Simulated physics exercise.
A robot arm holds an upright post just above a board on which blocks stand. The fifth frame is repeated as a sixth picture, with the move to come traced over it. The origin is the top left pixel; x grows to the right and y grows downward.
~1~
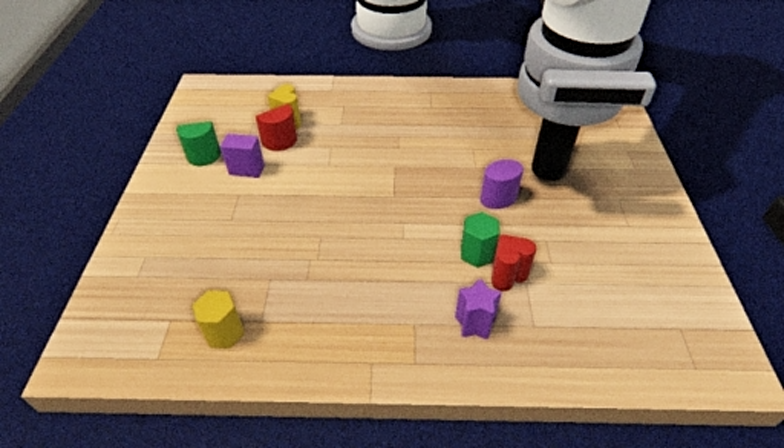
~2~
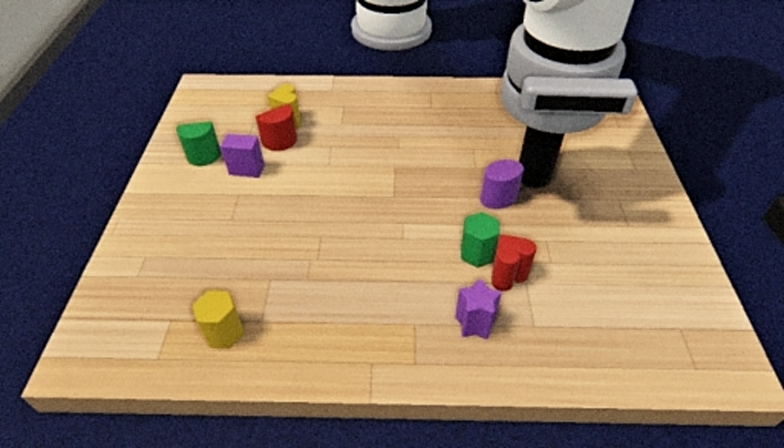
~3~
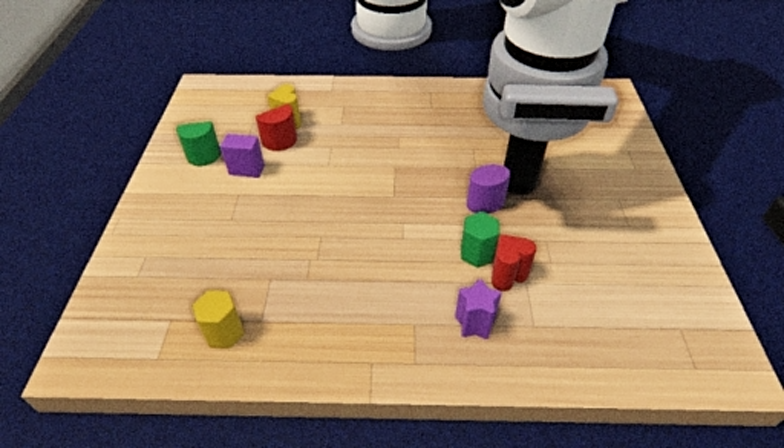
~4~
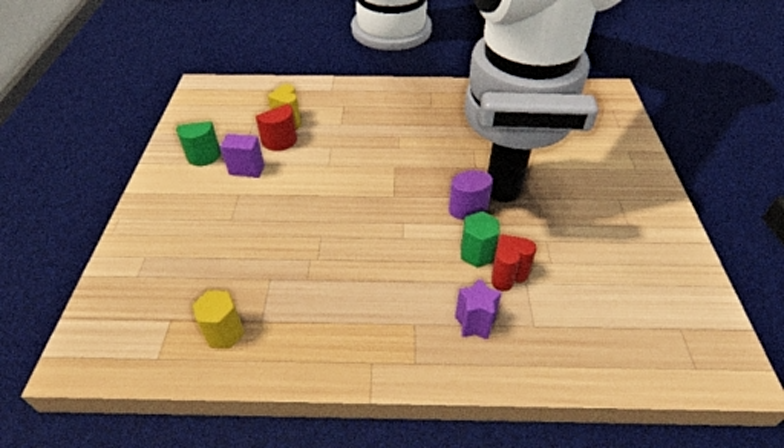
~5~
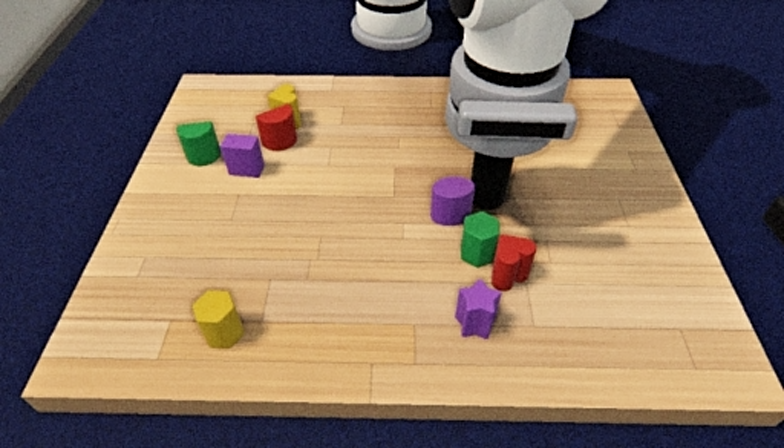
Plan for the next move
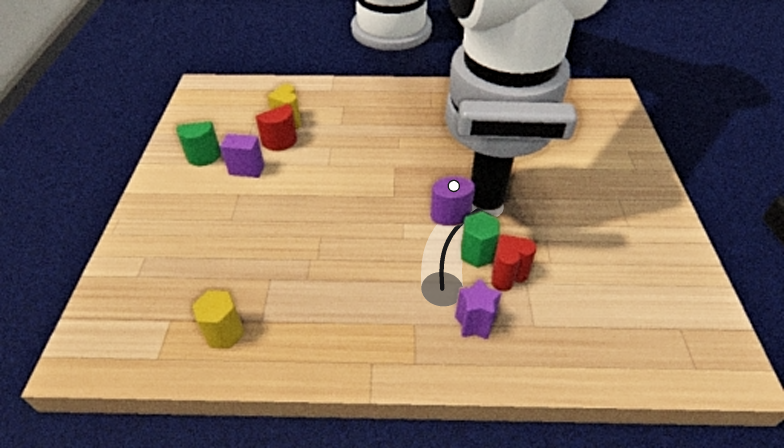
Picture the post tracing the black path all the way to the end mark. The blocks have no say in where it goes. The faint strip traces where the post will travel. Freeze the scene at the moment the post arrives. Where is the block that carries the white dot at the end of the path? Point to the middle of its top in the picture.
So, by the moment the path ends, you'll find the top centre of the block that carries the white dot at (415, 200).
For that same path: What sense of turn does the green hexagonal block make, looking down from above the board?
It spins against the clock.
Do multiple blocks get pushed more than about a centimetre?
My answer is yes.
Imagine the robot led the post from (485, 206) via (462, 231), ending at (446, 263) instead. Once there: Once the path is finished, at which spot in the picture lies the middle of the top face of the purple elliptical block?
It should be at (423, 198) by then.
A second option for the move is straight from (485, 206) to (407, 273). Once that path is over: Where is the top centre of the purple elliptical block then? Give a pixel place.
If I read the scene right, the answer is (410, 199).
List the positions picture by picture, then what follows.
The first picture shows tip of the post at (548, 171), middles of tops, purple elliptical block at (505, 169), purple star block at (481, 296), green hexagonal block at (482, 225), red heart at (515, 247).
The second picture shows post at (533, 177), nothing pushed.
The third picture shows post at (518, 184), purple elliptical block at (491, 174).
The fourth picture shows post at (503, 191), purple elliptical block at (472, 180).
The fifth picture shows post at (486, 199), purple elliptical block at (454, 186), purple star block at (481, 296), green hexagonal block at (482, 225), red heart at (515, 247).
The line goes from (485, 206) through (459, 226) and (444, 254) to (442, 289); the dot is on the purple elliptical block.
What follows on the original path. One third of the way, post at (460, 219); purple elliptical block at (422, 195), turned 45° clockwise.
Two thirds of the way, post at (444, 249); purple elliptical block at (415, 200), turned 80° clockwise; green hexagonal block at (484, 237), turned 50° anticlockwise; red heart at (518, 248).
At the end, post at (443, 282); purple elliptical block at (415, 200), turned 80° clockwise; purple star block unmoved; green hexagonal block at (485, 239), turned 55° anticlockwise; red heart at (520, 249).
